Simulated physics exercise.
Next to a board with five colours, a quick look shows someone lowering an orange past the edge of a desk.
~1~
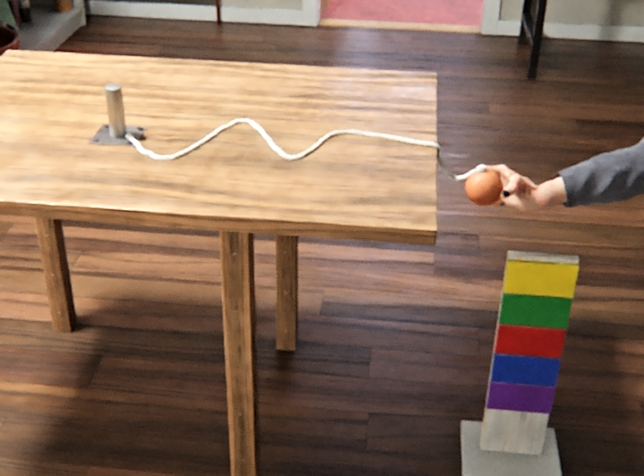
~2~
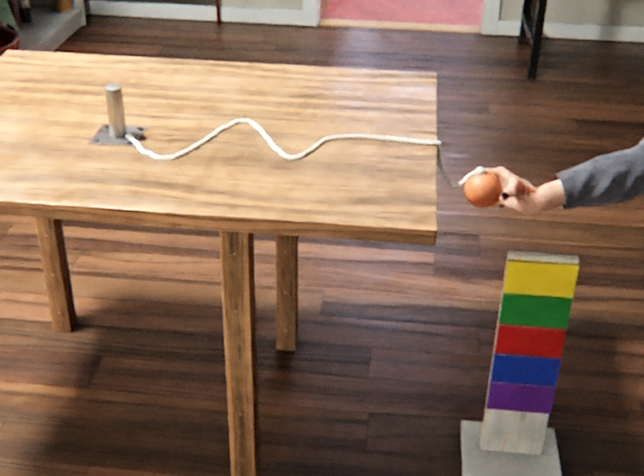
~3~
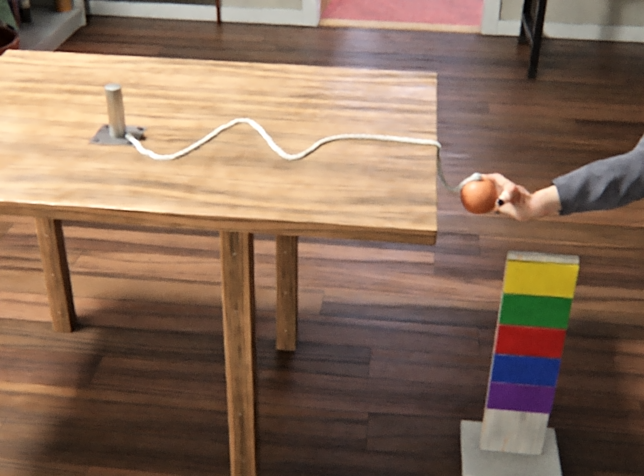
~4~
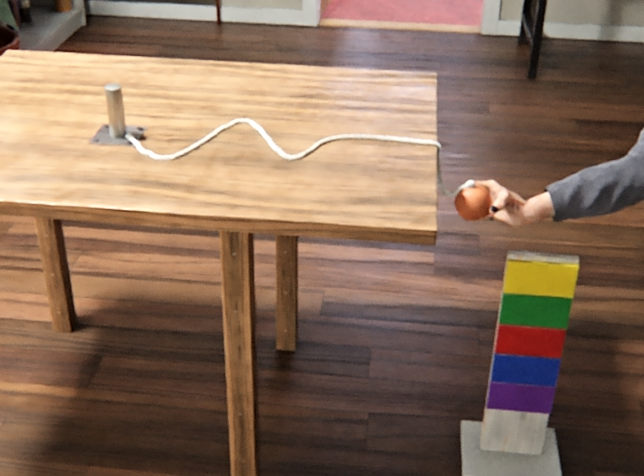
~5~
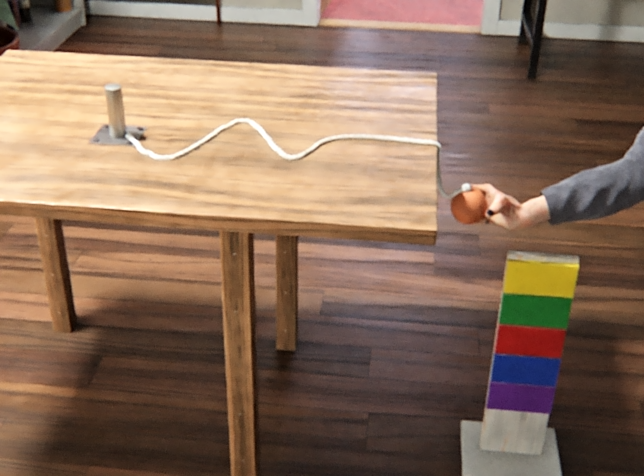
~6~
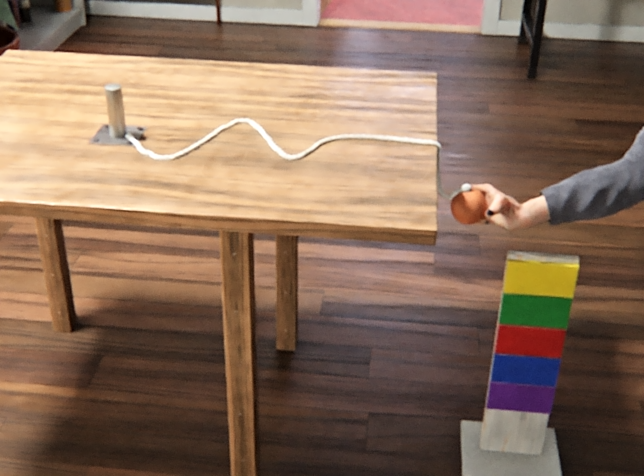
A hand holding an orange ball beside a wooden table moves slightly down and left.
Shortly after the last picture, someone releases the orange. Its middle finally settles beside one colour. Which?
Blue.
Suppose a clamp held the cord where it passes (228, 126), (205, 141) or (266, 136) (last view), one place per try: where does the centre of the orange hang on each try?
First try near (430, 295), second near (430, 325), third near (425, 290).
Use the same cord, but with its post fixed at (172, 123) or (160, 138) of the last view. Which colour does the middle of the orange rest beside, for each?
Try one - purple; try two - purple.
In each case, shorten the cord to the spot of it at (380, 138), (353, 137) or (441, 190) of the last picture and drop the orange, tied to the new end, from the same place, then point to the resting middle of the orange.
First (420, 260), then (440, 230), then (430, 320).
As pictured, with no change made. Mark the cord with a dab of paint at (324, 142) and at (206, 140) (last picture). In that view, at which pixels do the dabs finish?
(434, 200), then (256, 146).
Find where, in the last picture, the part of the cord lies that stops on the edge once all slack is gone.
The point at (302, 156).
Soon after, orange near (406, 329); level with red.
Then, orange near (428, 380); level with blue.
At rest, orange near (414, 378); level with blue. The cord holds its middle at blue.
